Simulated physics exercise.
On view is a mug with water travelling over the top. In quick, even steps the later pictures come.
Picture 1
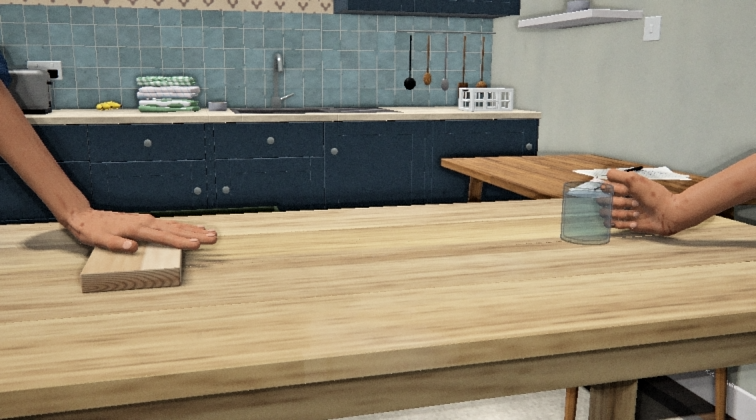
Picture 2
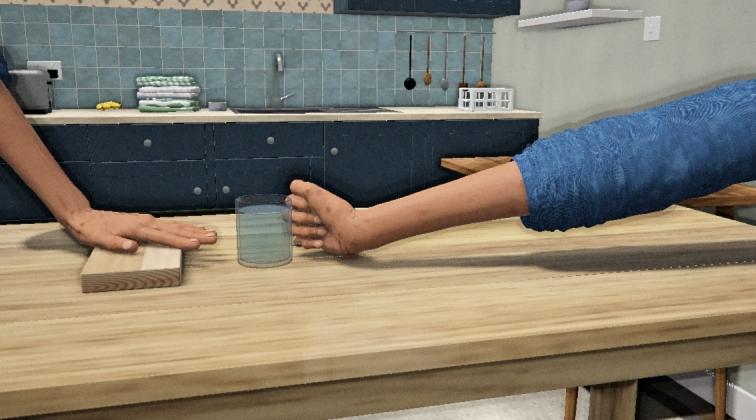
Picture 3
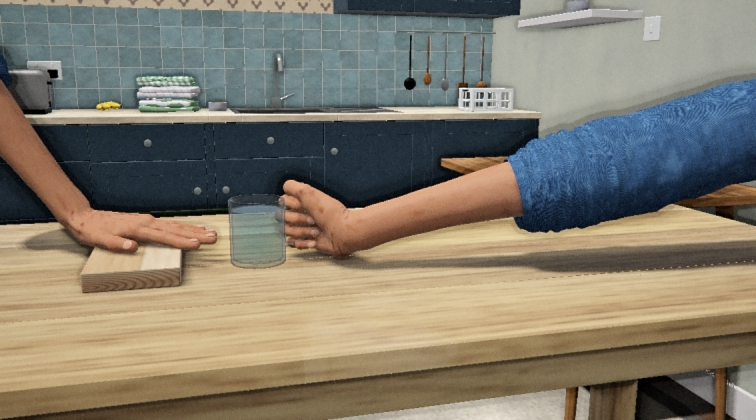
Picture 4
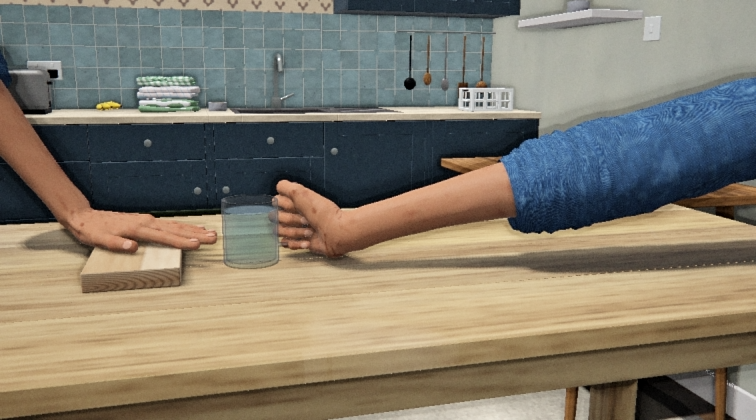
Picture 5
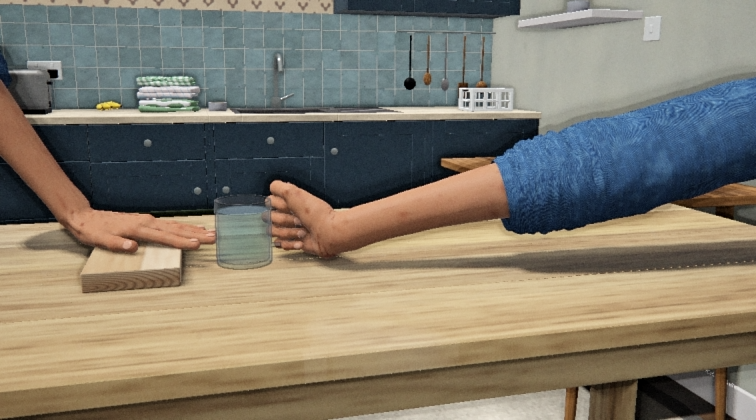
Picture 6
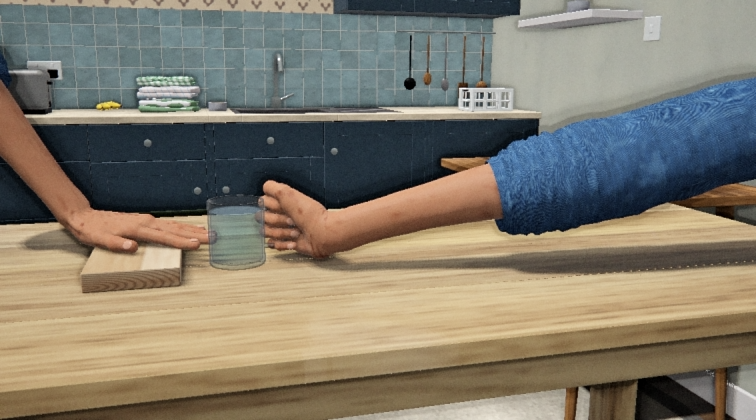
The video shows a clear mug of water beside a hand on a wooden table as an arm in a blue sleeve slides it left, then moves it slightly farther toward another hand resting on a wooden block.
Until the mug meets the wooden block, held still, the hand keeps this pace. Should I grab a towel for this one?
No, it all stays in.
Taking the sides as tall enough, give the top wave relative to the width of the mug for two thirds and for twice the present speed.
Roughly 10 per cent first, then roughly 25 per cent.
Soon after, the mug meets the wooden block.
Later, the water surges up the wall; the wave climbs under half way to the rim.
In the end, the mug stands at the wooden block; nothing has left it.
